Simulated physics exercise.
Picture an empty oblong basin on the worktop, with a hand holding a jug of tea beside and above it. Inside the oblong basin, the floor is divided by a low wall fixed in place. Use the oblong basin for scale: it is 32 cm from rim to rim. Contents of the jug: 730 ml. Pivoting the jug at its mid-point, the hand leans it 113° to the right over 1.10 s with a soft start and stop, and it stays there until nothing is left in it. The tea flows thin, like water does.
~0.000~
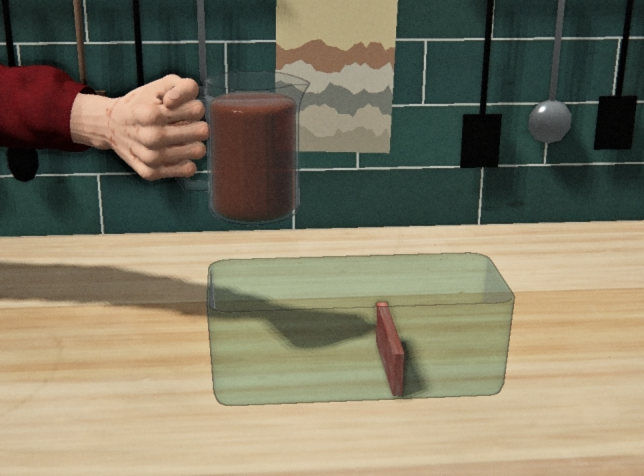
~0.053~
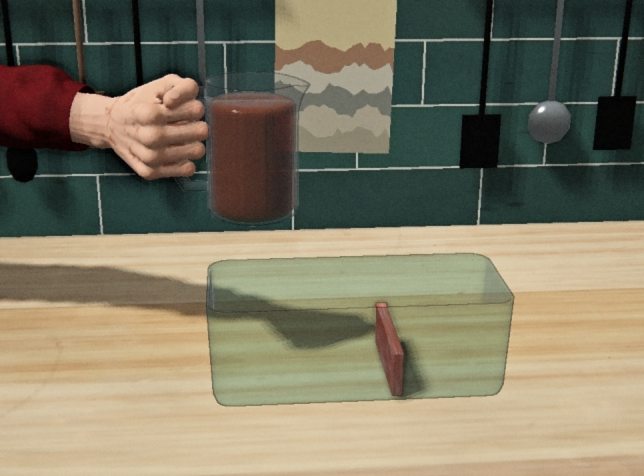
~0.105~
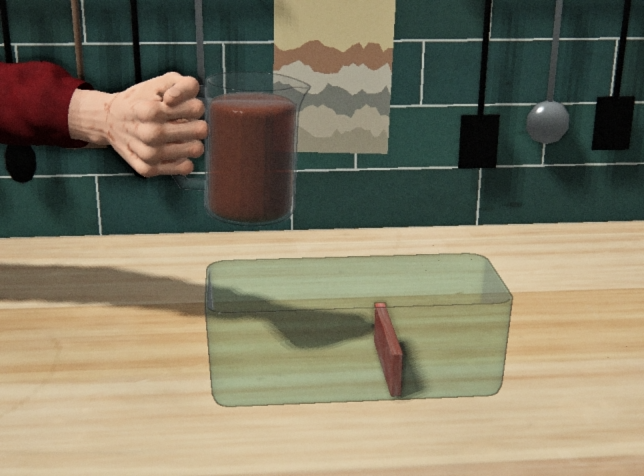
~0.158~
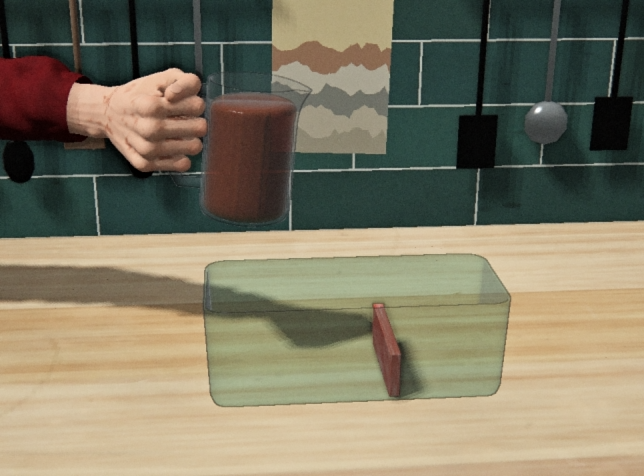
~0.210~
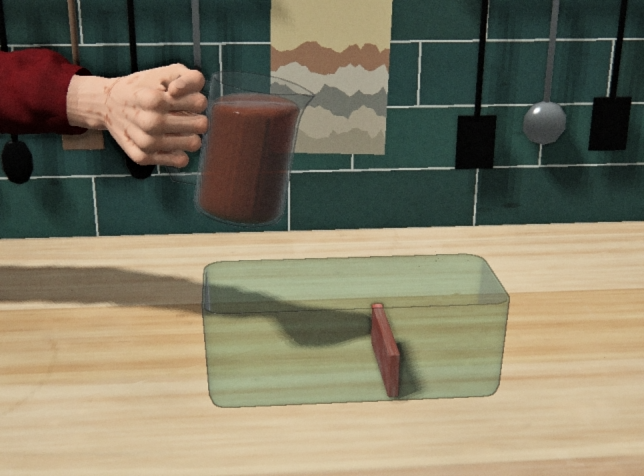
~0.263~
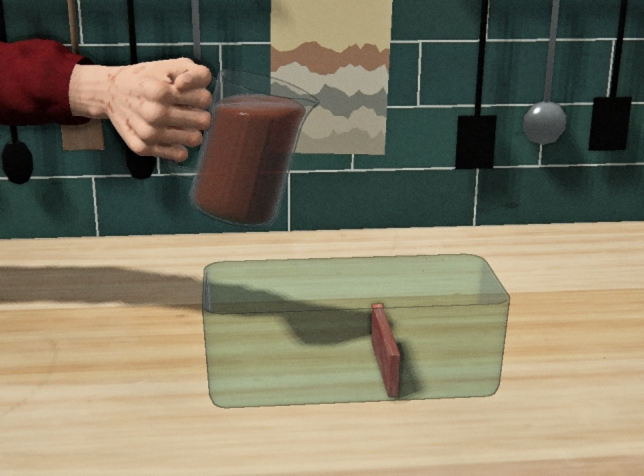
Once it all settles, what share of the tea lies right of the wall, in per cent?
50 %.
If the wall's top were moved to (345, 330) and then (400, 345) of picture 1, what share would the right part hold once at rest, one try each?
Respectively 95 and 40 %.
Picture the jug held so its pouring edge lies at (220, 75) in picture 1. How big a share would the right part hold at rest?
5 %.
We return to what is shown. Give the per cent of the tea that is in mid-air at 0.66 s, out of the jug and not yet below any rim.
Some 14 per cent, I reckon.
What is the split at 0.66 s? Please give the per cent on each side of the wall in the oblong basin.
Left roughly 1 per cent, right roughly 2.
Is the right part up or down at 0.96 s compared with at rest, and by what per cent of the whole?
It goes higher by about 14 %.
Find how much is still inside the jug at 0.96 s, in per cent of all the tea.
I'd say some 28 per cent remains.
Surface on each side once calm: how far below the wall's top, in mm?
Roughly 38 mm on the left side and roughly 28 mm on the right.
By 0.66 s the tilt is 75° and 83 per cent is still to pour, 1 is left of the wall and 2 right of it.
By 0.96 s the tilt is 108° and 29 per cent is still to pour, 13 is left of the wall and 35 right of it.
By 1.27 s the tilt is 113° and 1 per cent is still to pour, 46 is left of the wall and 49 right of it.
By 1.60 s the tilt is 113° and 0 per cent is still to pour, 49 is left of the wall and 50 right of it.
At rest 49 per cent lies left of the wall, 50 right of it and 1 outside.
